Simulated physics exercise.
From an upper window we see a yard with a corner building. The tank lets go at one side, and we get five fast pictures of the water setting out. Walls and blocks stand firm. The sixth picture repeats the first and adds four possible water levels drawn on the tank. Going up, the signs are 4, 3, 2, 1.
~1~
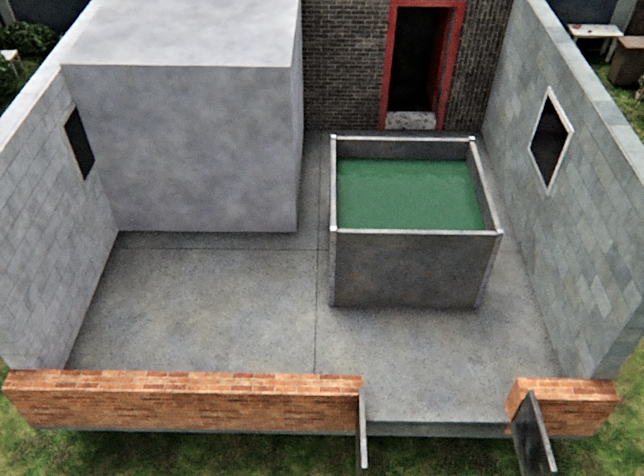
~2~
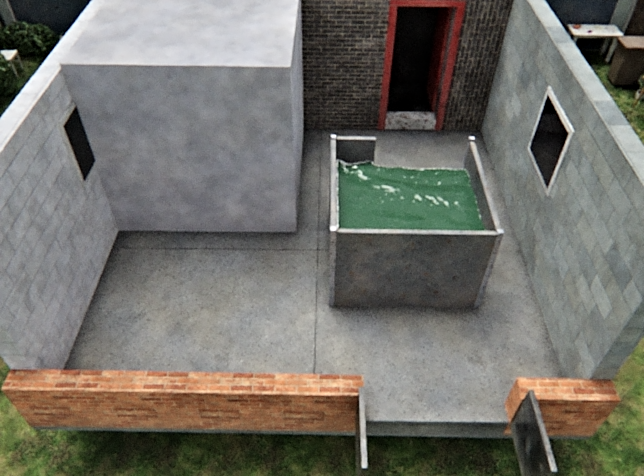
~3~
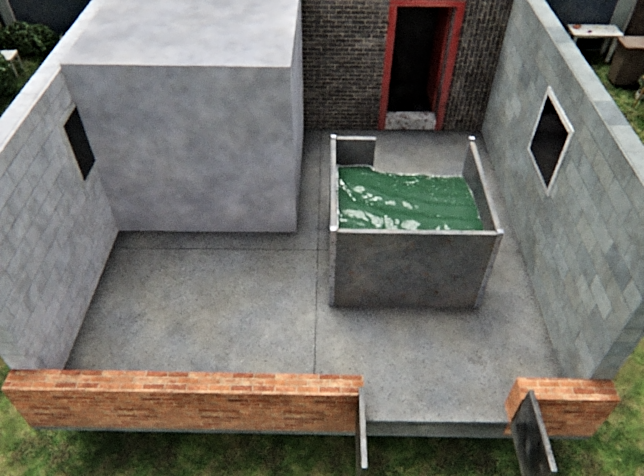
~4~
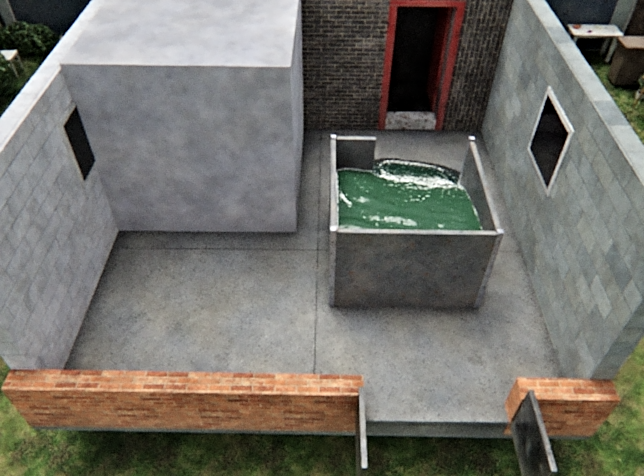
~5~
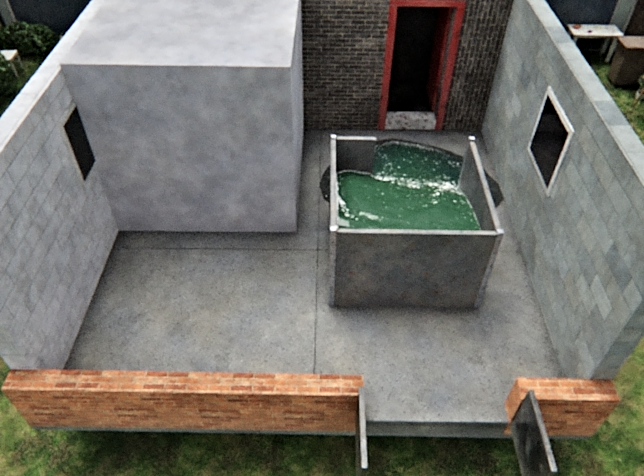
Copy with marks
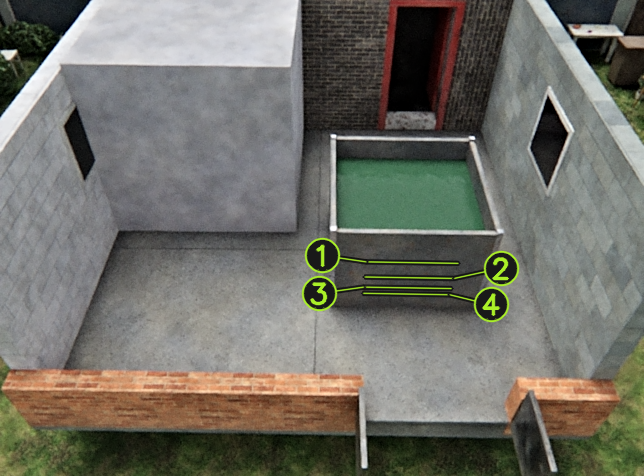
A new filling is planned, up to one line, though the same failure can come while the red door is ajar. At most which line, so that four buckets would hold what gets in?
3.
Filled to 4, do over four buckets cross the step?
No.
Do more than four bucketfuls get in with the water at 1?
Yes, that goes wrong.
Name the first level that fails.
2.
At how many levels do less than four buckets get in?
Two of them.
On the marked copy, 1 at (412, 262); 2 at (409, 277); 3 at (407, 287); 4 at (406, 294); from the bottom up 4, 3, 2, 1.
With 1, dozens of bucketfuls pour in.
With 2, about 9 bucketfuls get in.
With 3, a splash gets over, under a bucket.
With 4, nothing gets over.
